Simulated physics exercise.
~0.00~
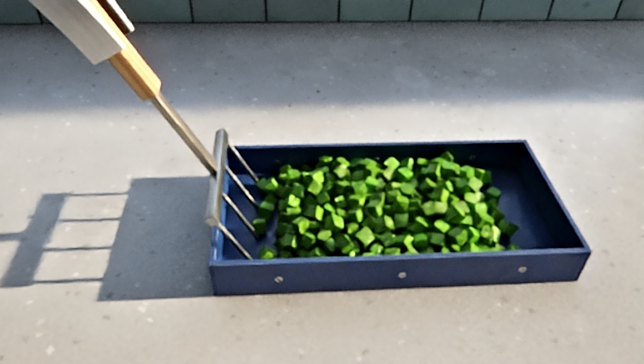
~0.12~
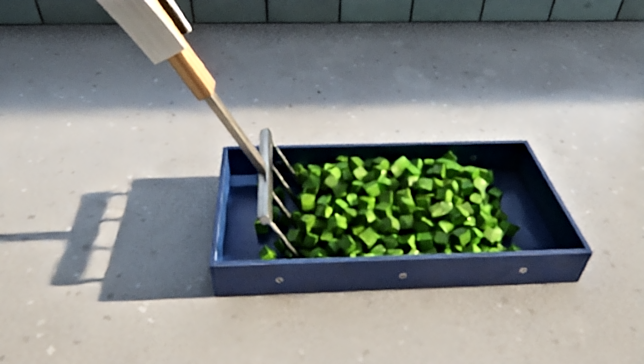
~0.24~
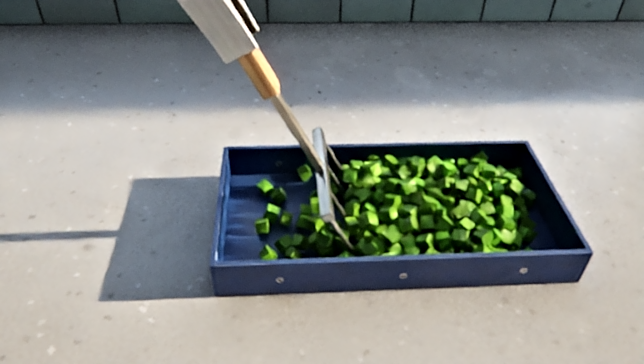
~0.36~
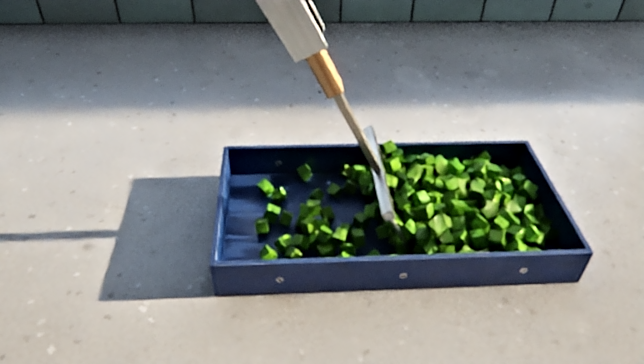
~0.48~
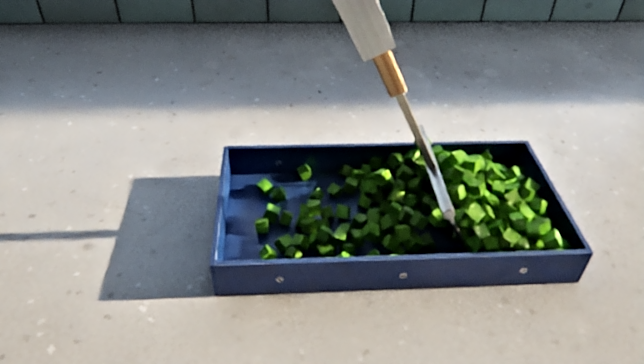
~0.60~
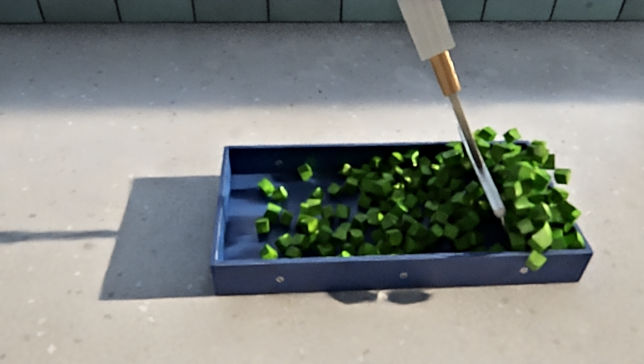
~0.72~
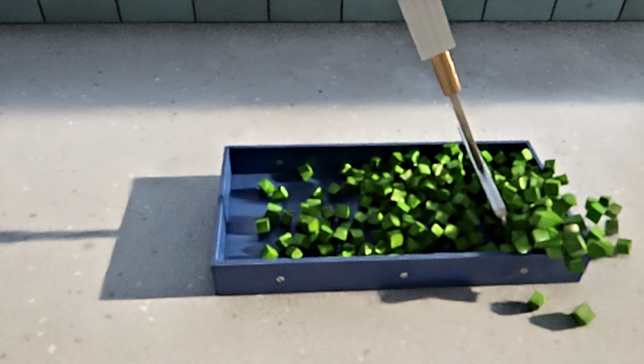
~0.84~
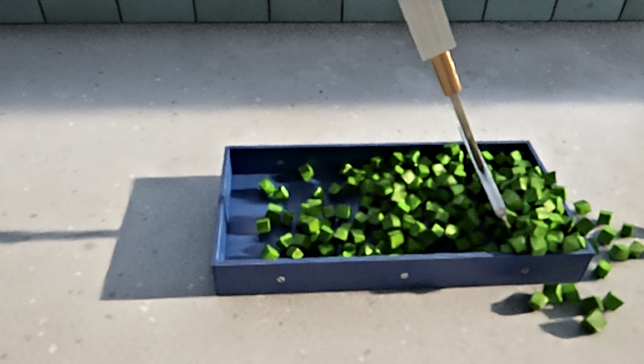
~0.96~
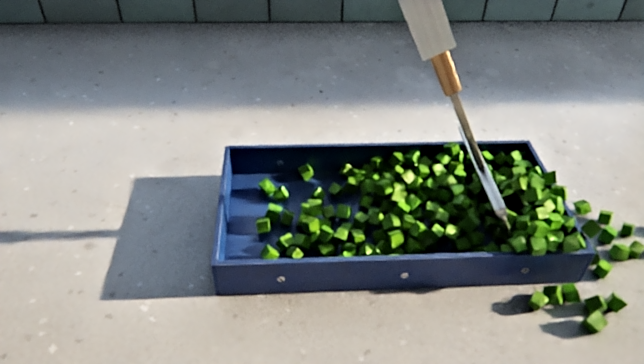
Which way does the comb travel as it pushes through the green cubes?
It moves to the right, sweeping from the left end of the tray towards the right end before stopping.
